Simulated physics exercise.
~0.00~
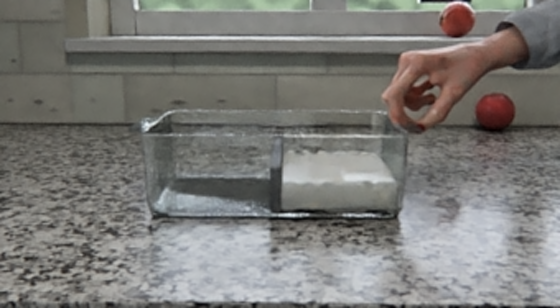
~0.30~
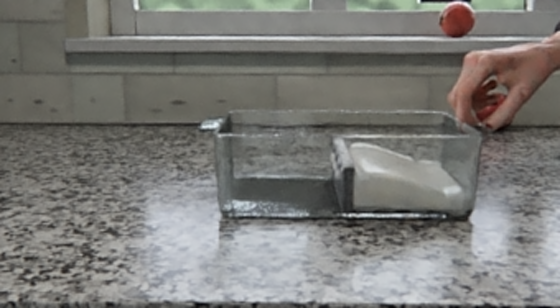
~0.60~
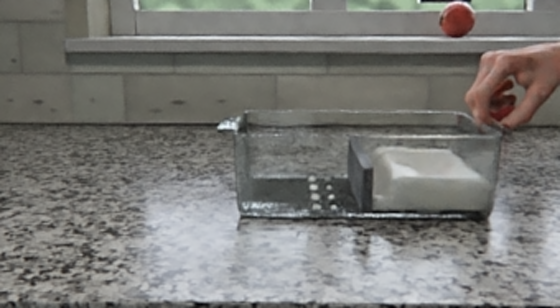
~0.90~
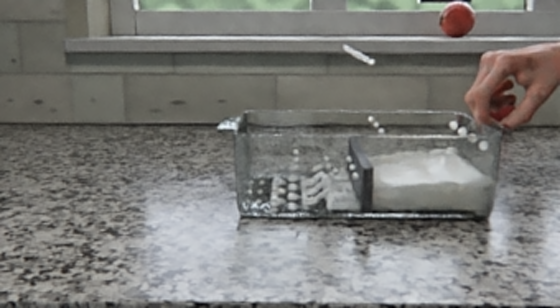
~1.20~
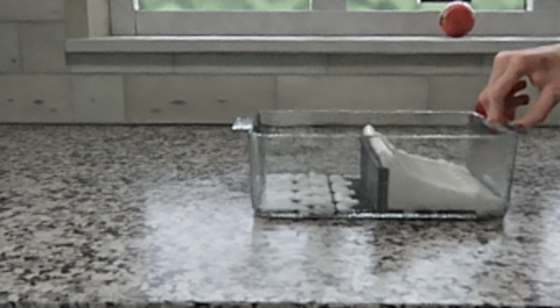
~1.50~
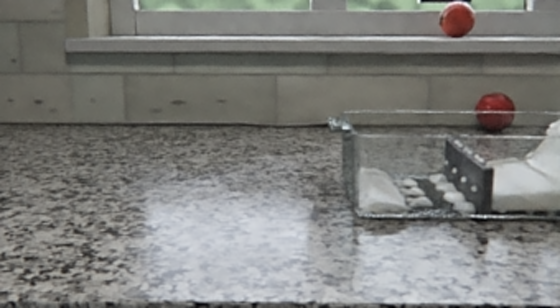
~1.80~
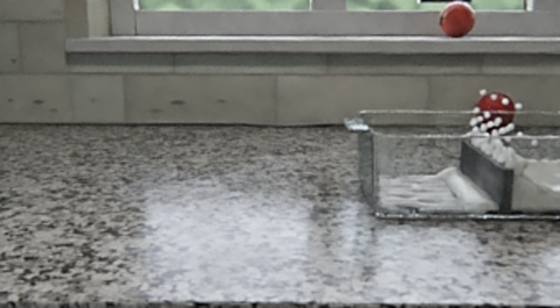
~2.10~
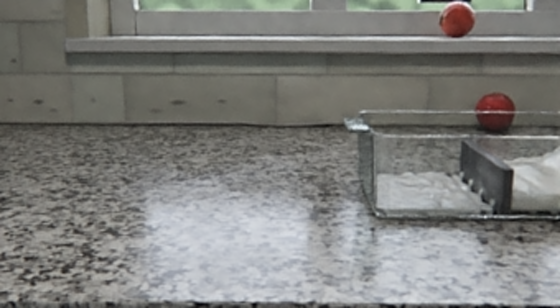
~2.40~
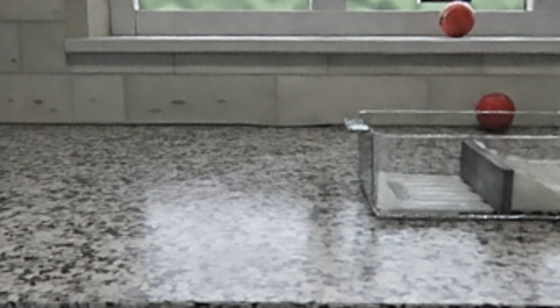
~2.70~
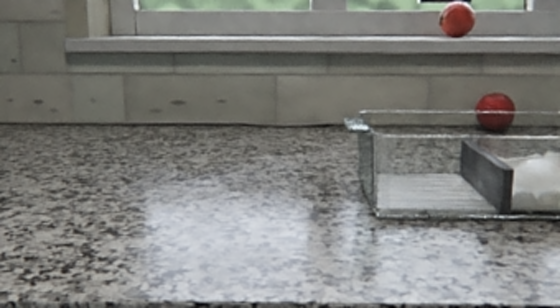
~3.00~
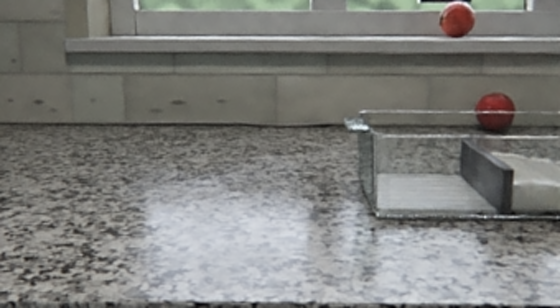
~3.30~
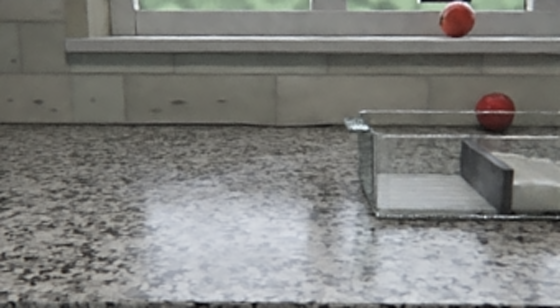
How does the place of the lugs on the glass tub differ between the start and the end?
At the end the lugs are well to the right of where they started. Only the left one is still in view, in the right part of the scene.
